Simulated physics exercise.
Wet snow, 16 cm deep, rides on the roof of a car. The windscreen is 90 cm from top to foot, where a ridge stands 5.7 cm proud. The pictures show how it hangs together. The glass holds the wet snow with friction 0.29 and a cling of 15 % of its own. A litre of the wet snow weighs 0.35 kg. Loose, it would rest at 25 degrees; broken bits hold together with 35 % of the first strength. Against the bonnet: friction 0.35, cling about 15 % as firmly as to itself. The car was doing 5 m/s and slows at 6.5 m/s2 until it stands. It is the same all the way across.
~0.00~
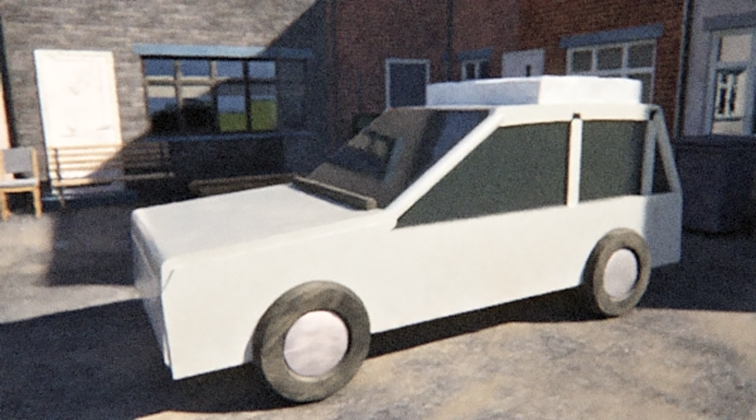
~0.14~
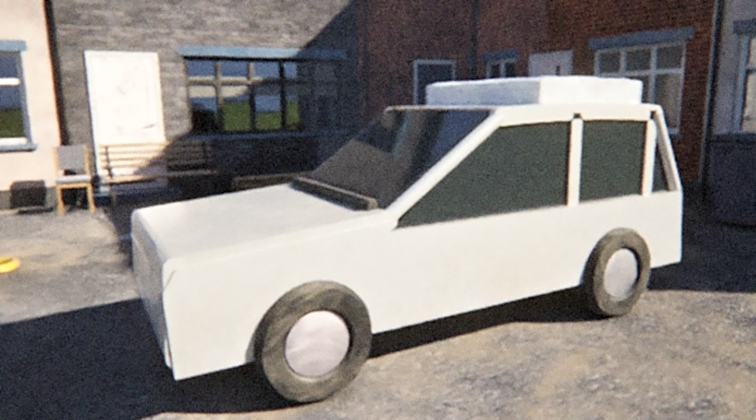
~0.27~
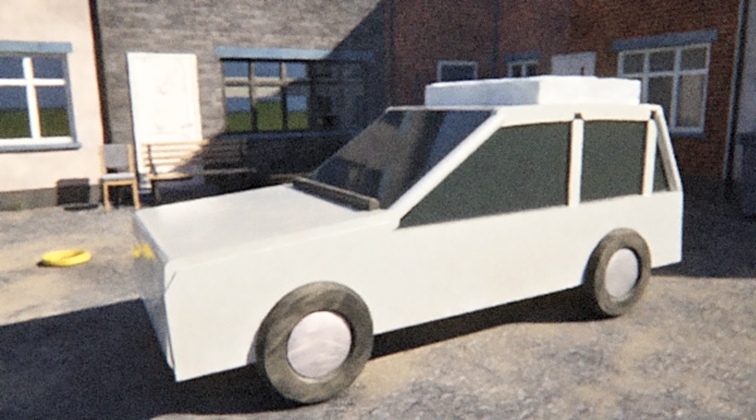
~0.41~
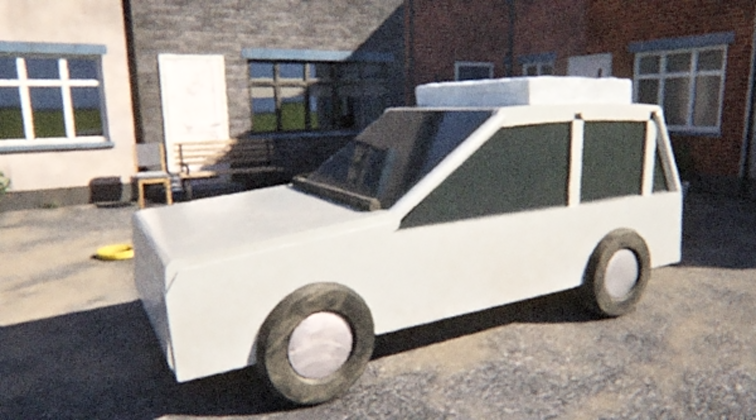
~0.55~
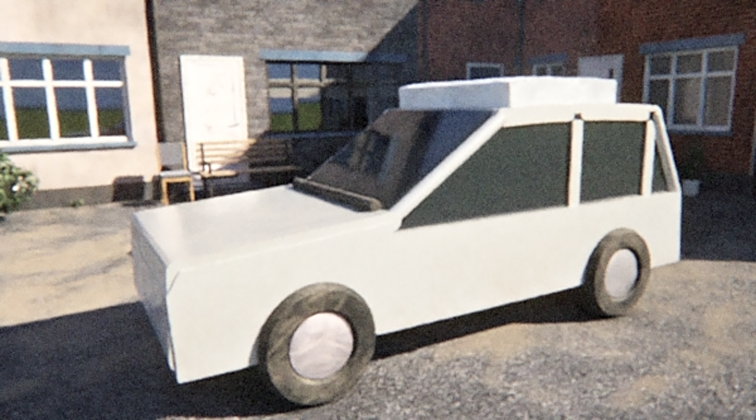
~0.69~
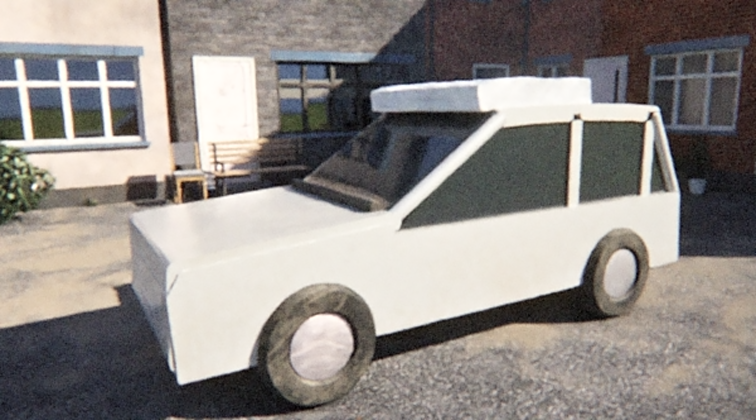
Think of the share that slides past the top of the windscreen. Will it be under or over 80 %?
It comes out over 80 %.
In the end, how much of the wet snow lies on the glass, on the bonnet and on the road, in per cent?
About 1 % on the glass, 30 % on the bonnet, 65 % on the road.
By 1.03 s, none of the snow is on the roof, 67 % on the glass, 33 % on the bonnet and none has gone off the nose.
By 1.45 s, none of the snow is on the roof, 1 % on the glass, 91 % on the bonnet and 8 % has gone off the nose.
By 1.86 s, none of the snow is on the roof, 1 % on the glass, 55 % on the bonnet and 44 % has gone off the nose.
By 2.27 s, none of the snow is on the roof, 1 % on the glass, 32 % on the bonnet and 67 % has gone off the nose.
By 2.37 s, at the end, none of the snow is on the roof, 1 % on the glass, 32 % on the bonnet and 67 % has gone off the nose.
